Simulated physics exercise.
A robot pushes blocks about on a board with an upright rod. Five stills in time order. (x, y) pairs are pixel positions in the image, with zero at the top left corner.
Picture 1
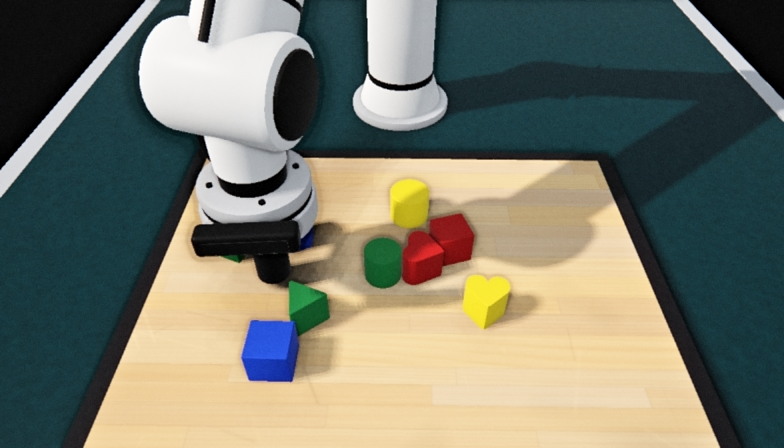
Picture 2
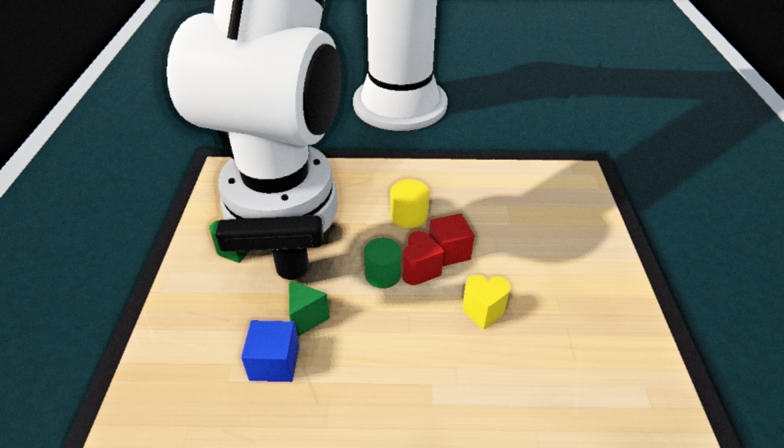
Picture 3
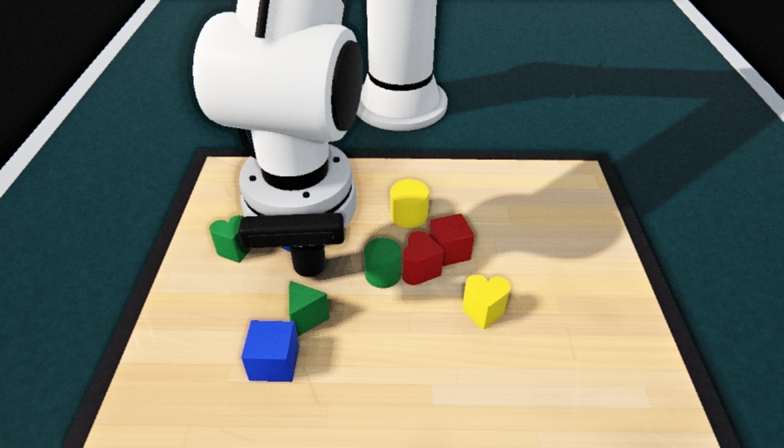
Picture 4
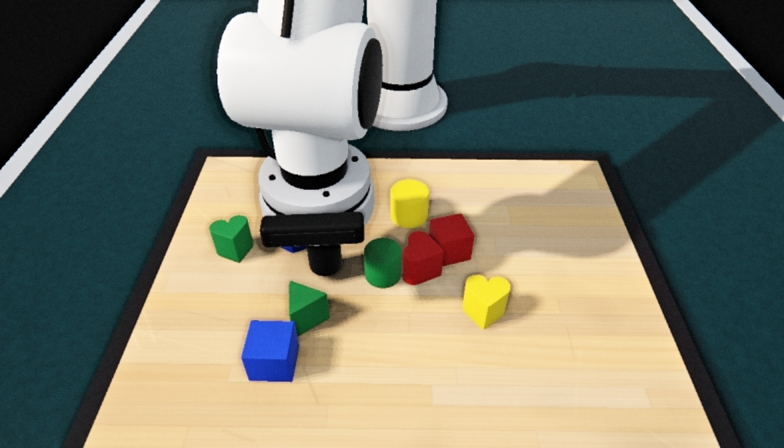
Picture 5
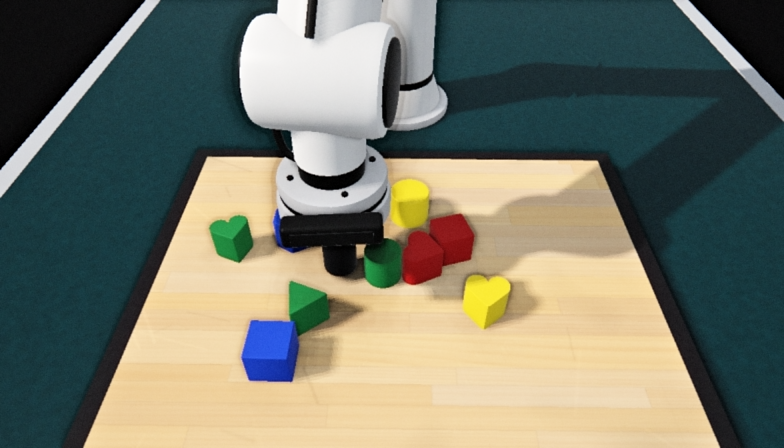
A robot arm slides its black rod rightward over a board of still, colored blocks.
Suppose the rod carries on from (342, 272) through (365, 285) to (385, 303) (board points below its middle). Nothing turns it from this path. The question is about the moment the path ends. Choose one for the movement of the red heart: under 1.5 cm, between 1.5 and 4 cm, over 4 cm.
Between 1.5 and 4 cm.
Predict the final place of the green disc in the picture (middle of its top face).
The top centre is at (422, 272).
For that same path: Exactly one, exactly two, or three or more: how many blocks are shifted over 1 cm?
Two will move.
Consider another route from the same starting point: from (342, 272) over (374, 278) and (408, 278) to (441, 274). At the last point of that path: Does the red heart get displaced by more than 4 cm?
Answer: Yes.
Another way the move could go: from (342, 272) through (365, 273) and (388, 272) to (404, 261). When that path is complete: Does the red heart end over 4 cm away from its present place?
Short answer: Yes.
On the path given first. Halfway along, rod at (365, 278); green disc at (401, 259); red heart at (435, 249), turned 20° anticlockwise; red square piece at (455, 226).
At the end, rod at (385, 296); blue six-sided block still; green disc at (422, 272); red heart at (445, 253), turned 50° anticlockwise; red square piece at (456, 225), turned 15° anticlockwise.
